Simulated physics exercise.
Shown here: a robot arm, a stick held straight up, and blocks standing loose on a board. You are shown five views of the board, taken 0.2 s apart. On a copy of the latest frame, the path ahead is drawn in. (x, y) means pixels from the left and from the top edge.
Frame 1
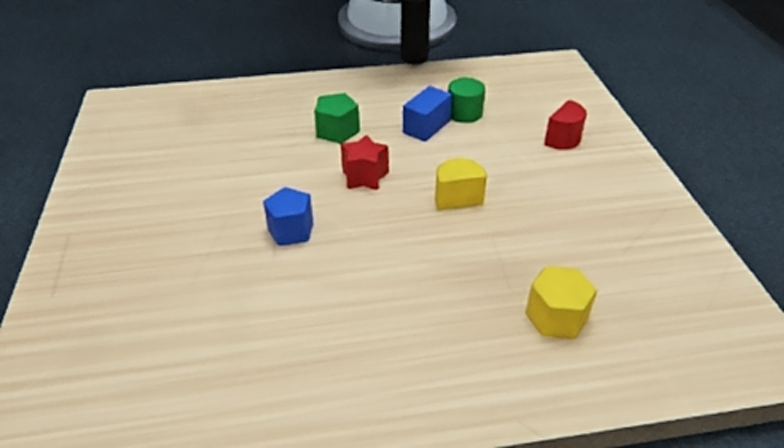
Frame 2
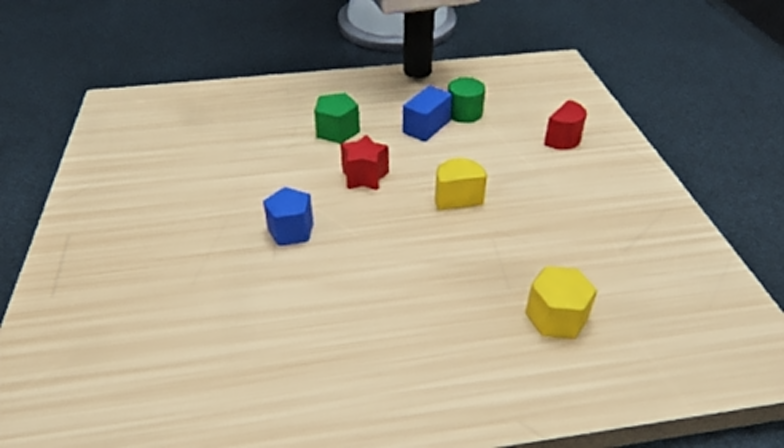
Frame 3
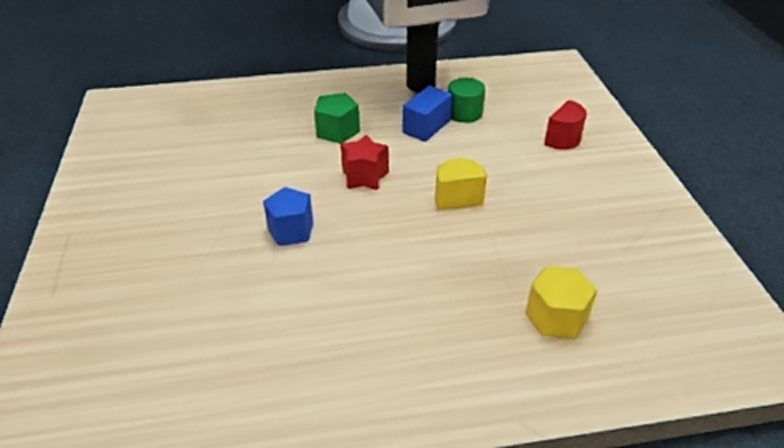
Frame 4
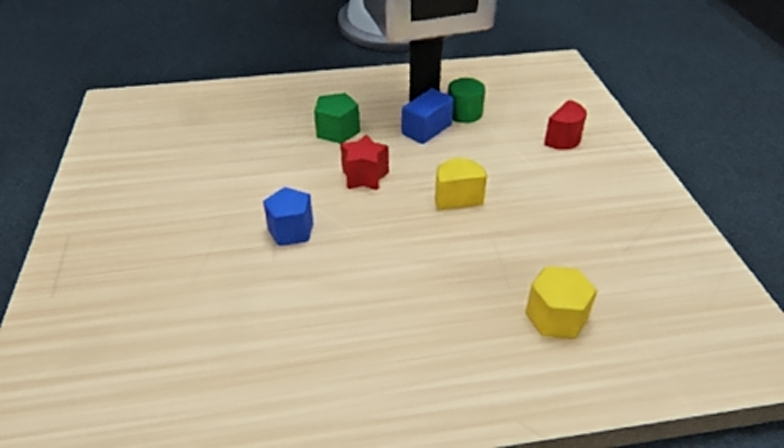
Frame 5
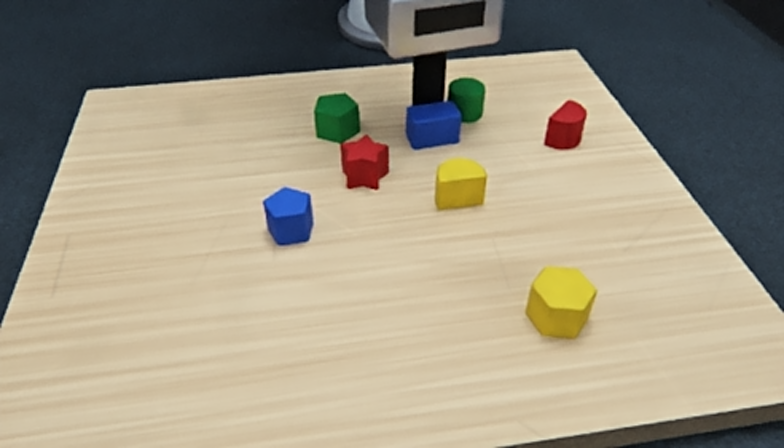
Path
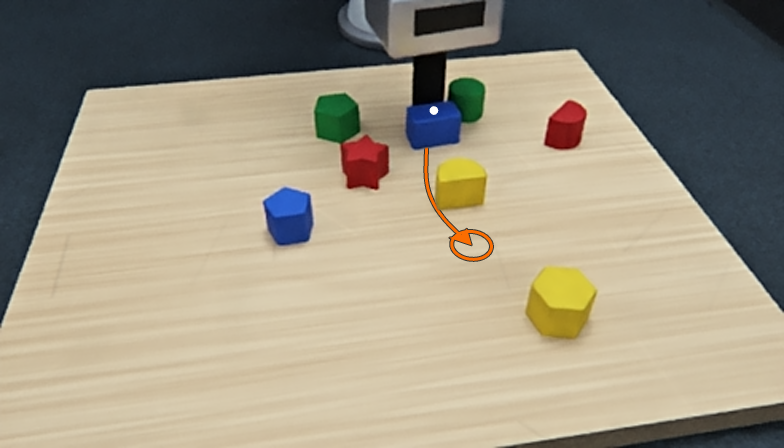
The robot arm lowered its upright black stick onto the far side of a wooden board scattered with colourful blocks, then nudged the blue oblong block slightly toward the viewer, turning it a little.
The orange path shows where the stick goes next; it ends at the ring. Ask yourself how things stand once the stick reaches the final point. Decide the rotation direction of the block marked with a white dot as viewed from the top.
Verdict: Counterclockwise.
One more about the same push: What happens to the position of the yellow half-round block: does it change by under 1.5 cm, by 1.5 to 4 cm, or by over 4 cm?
Displacement: Past 4 cm.
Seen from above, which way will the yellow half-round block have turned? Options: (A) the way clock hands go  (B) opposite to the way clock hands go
It's B.
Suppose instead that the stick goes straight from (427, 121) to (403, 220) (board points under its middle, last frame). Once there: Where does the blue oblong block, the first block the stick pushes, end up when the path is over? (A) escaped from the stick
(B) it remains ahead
A
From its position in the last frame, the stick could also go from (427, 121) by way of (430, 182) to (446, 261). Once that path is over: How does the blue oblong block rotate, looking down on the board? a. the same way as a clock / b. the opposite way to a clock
b.
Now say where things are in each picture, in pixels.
Lower end of the stick at (414, 58), tops of blocks, blue oblong block at (428, 99), yellow half-round block at (460, 169), green round block at (467, 86), in the first picture.
Stick at (418, 71), blocks as before, in the second picture.
Stick at (421, 85), blocks as before, in the third picture.
Stick at (424, 99), blue oblong block at (428, 101), in the fourth picture.
Stick at (428, 114), blue oblong block at (434, 111), yellow half-round block at (460, 169), green round block at (467, 86), in the fifth picture.
The drawn path runs from (427, 121) via (426, 158) and (432, 201), ending at (472, 245); the dot is on the blue oblong block.
On the path given first. One third of the way, stick at (427, 151); blue oblong block at (439, 149), turned 10° anticlockwise.
Two thirds of the way, stick at (433, 193); blue oblong block at (456, 194), turned 35° anticlockwise; yellow half-round block at (495, 204), turned 45° anticlockwise.
At the end, stick at (472, 238); blue oblong block at (506, 240), turned 45° anticlockwise; yellow half-round block at (554, 240), turned 80° anticlockwise; green round block not moved.
